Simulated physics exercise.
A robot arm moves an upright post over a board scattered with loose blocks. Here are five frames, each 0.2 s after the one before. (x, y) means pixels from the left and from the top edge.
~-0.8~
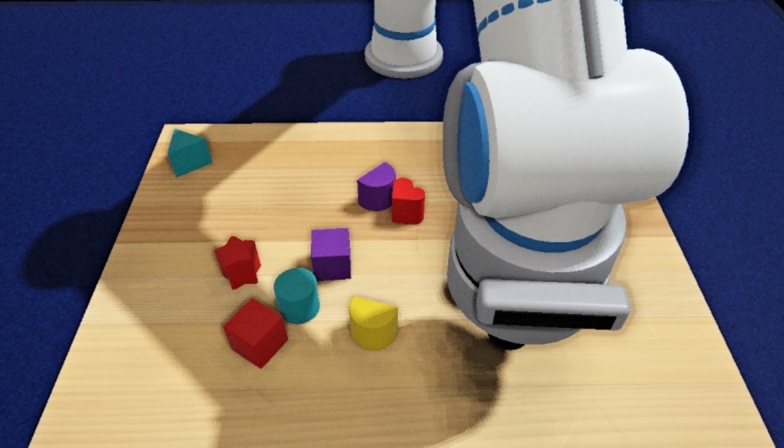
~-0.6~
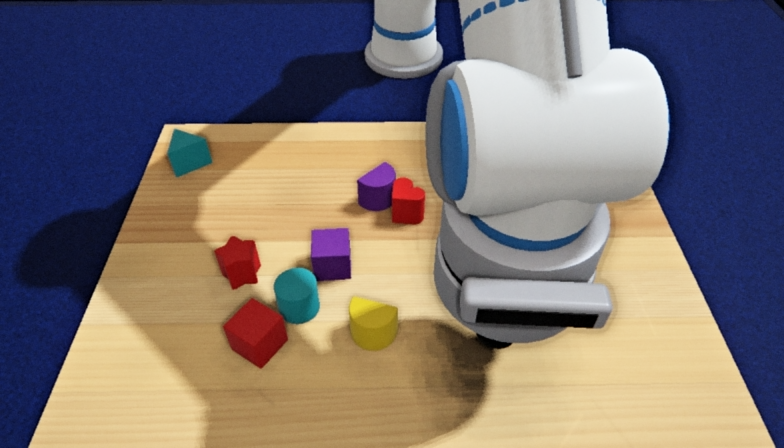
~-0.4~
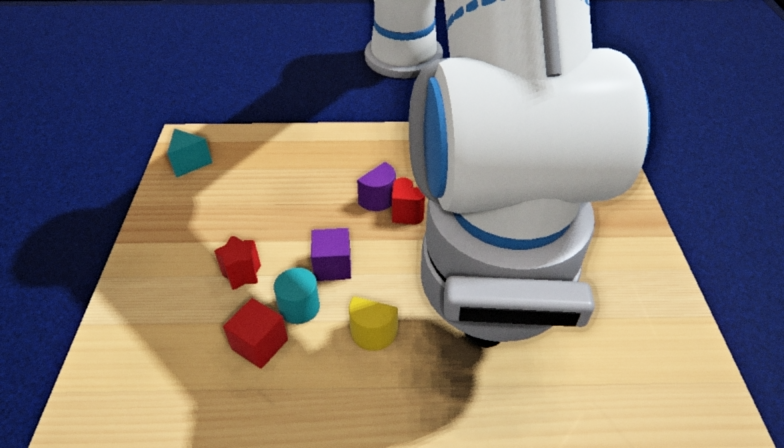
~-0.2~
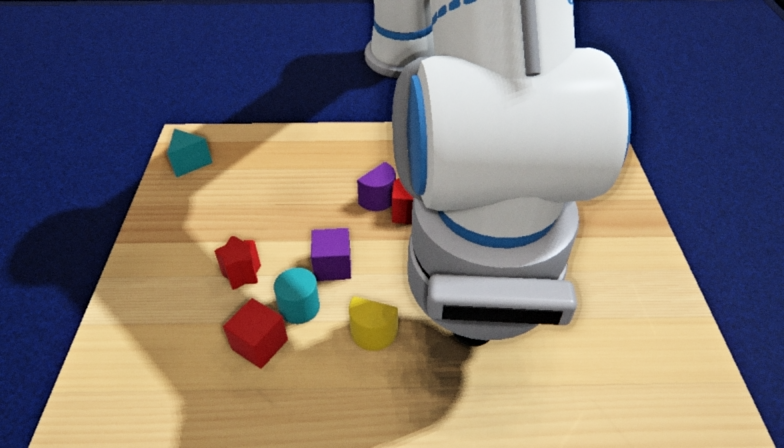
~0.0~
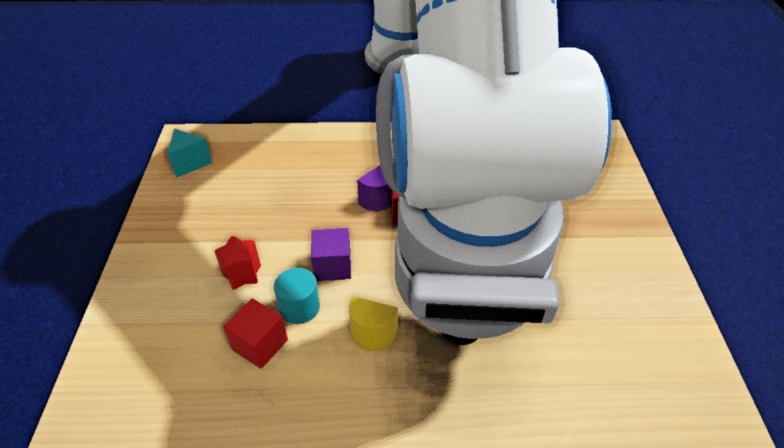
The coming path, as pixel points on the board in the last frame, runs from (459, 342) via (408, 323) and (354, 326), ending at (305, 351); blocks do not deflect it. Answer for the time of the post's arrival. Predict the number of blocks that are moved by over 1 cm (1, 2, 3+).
The result: One block.
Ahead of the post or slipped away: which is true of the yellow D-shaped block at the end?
Carried ahead at the end.
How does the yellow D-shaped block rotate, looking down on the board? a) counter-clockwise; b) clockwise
a: Counter-clockwise.
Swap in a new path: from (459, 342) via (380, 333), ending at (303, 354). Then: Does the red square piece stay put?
My answer is no.
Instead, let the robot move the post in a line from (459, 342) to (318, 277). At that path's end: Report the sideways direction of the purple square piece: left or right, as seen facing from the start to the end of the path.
Over to the right.
The first path, step by step. One third of the way, post at (407, 309); yellow D-shaped block at (362, 313).
Two thirds of the way, post at (353, 312); yellow D-shaped block at (316, 330), turned 50° anticlockwise.
At the end, post at (302, 337); red square piece still; yellow D-shaped block at (276, 365), turned 95° anticlockwise.
